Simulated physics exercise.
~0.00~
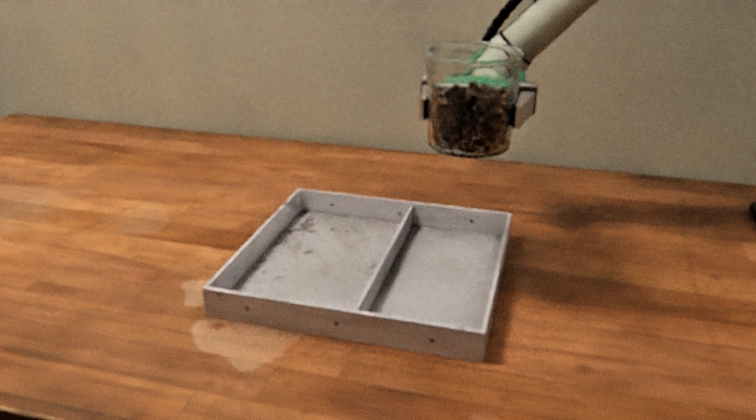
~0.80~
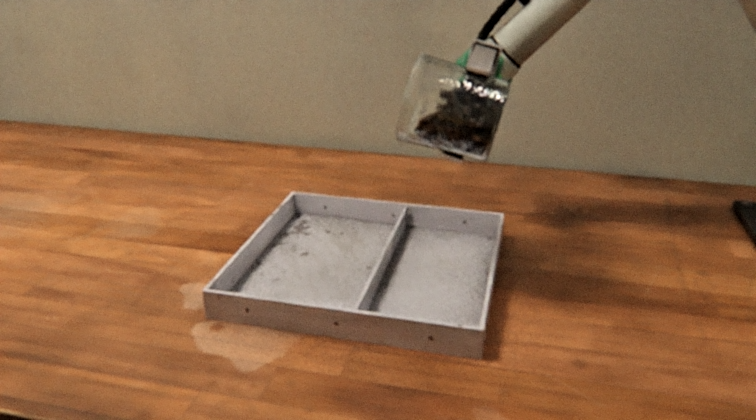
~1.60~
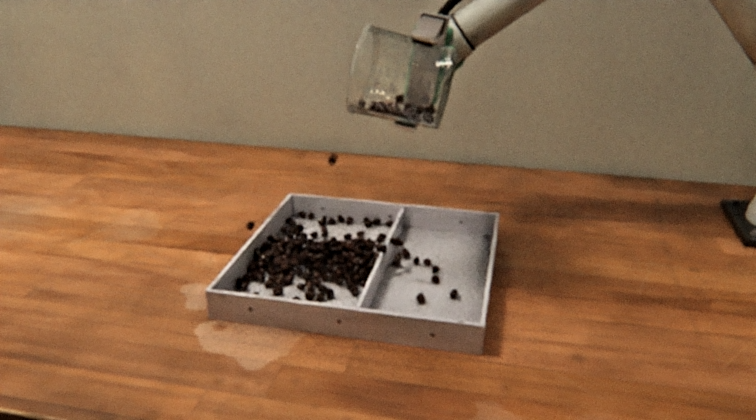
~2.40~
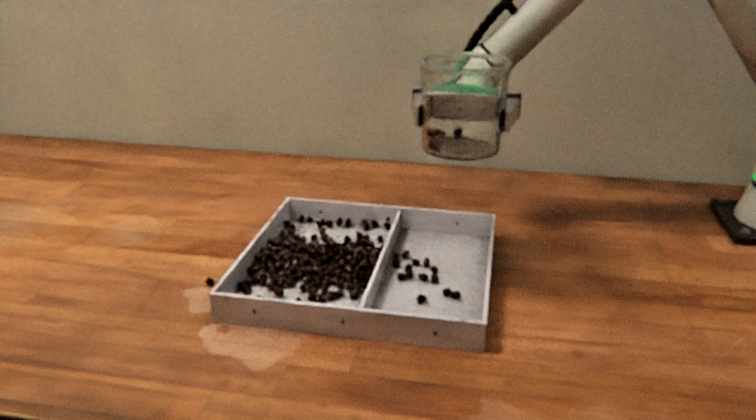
A robot arm tips a clear beaker, spilling most dark beans into a divided tray.
